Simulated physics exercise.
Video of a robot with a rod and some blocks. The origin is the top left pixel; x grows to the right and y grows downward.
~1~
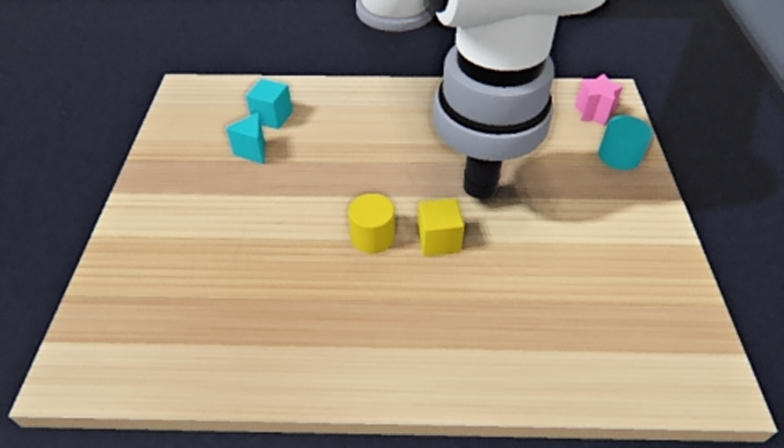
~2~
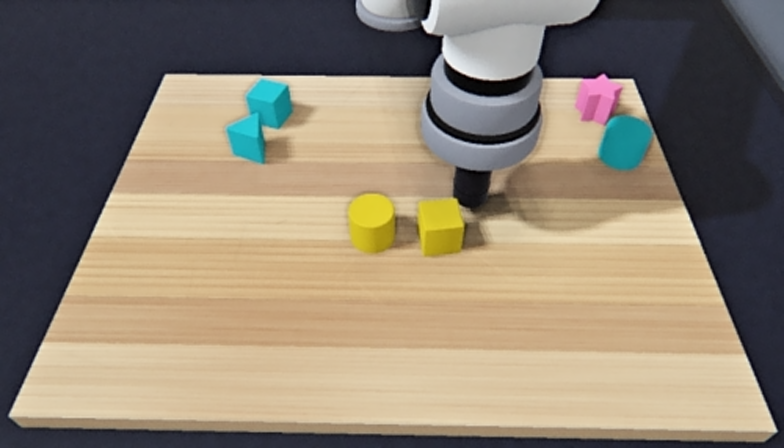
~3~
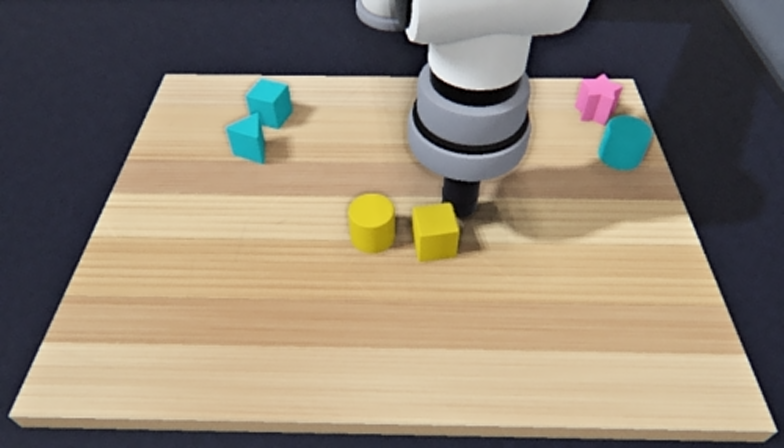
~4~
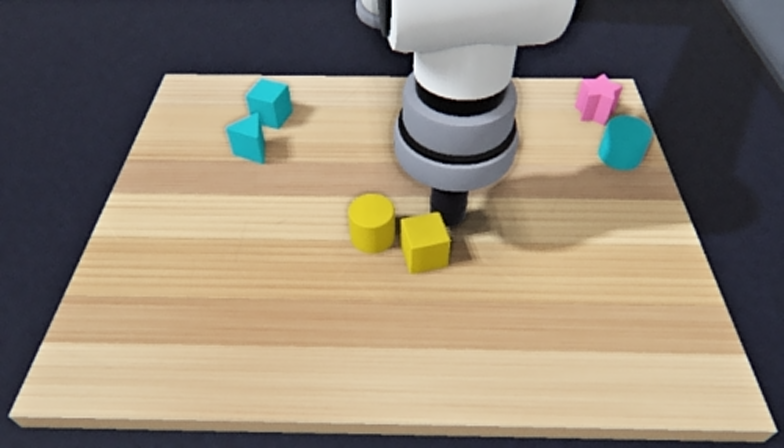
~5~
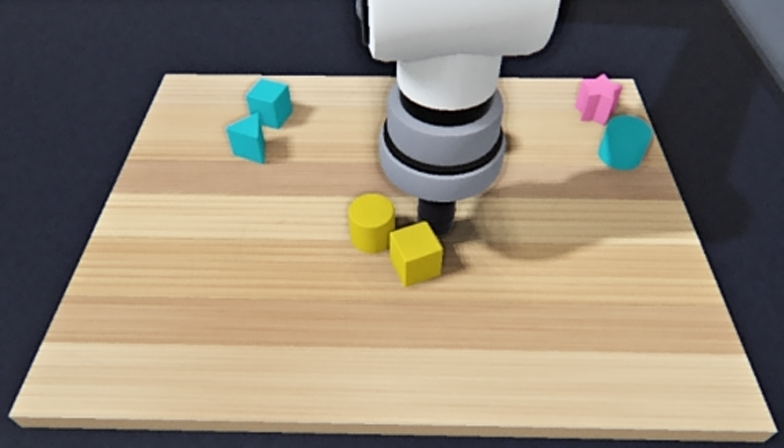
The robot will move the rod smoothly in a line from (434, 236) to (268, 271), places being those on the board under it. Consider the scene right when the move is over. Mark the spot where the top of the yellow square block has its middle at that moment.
Pixel (394, 253).
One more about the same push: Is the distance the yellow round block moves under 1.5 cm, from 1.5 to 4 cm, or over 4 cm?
It travels more than 4 cm.
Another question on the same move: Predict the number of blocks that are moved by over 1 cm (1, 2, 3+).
The way I see it, the answer is two.
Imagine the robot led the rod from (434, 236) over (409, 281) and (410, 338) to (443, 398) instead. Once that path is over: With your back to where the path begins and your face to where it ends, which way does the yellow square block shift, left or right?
Facing the way the path runs, start to end, you'll find the yellow square block has shifted right.
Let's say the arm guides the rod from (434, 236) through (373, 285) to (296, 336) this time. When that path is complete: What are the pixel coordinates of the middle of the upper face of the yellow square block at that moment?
For the centre of its top, I'd go with (387, 295).
On the path given first. One third of the way, rod at (380, 236); yellow round block at (342, 208); yellow square block at (395, 252), turned 70° anticlockwise.
Two thirds of the way, rod at (323, 248); yellow round block at (306, 204); yellow square block at (394, 253), turned 75° anticlockwise.
At the end, rod at (264, 259); yellow round block at (305, 204); yellow square block at (394, 253), turned 75° anticlockwise.
